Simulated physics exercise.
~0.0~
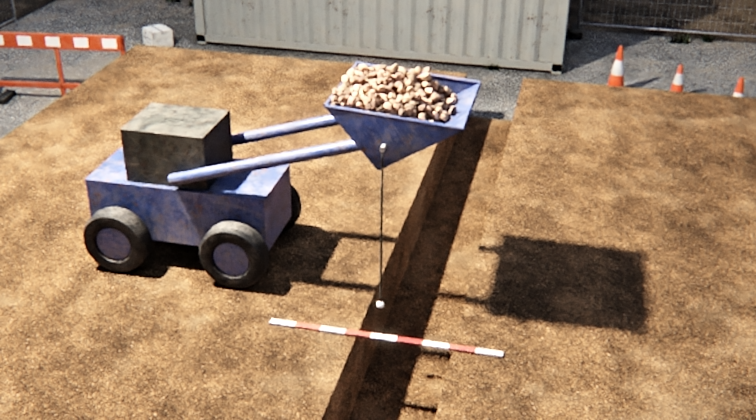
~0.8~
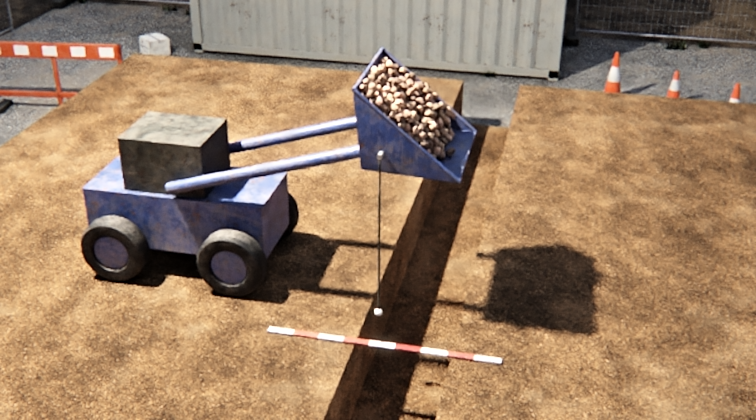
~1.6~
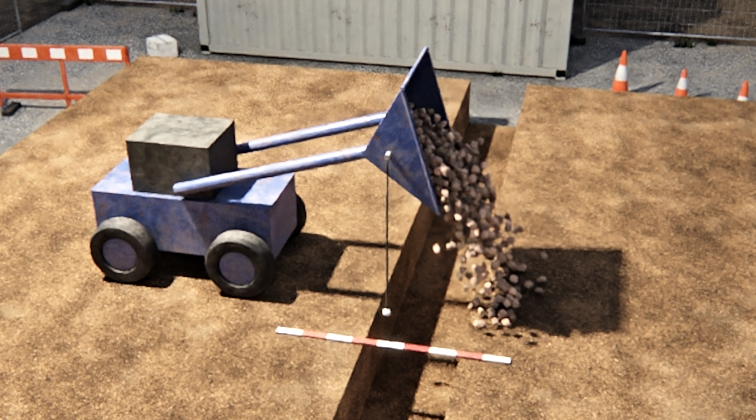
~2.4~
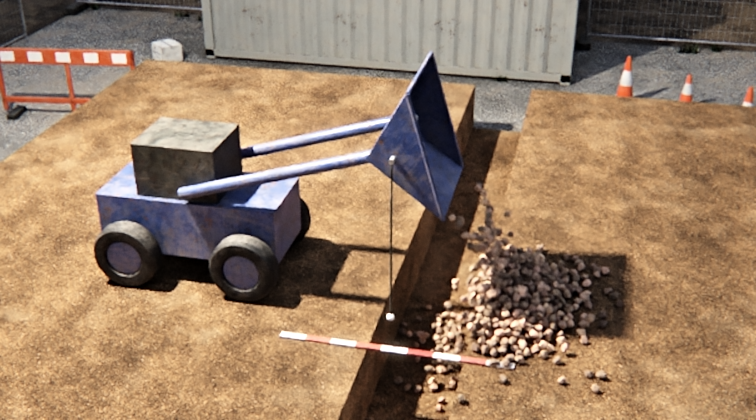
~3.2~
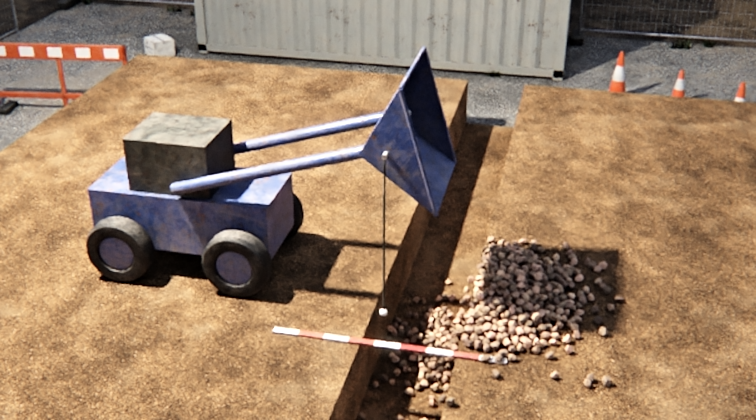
On a dirt work site, a blue loader tips its bucket, spilling stones rightward until they lie heaped in and beyond a trench.
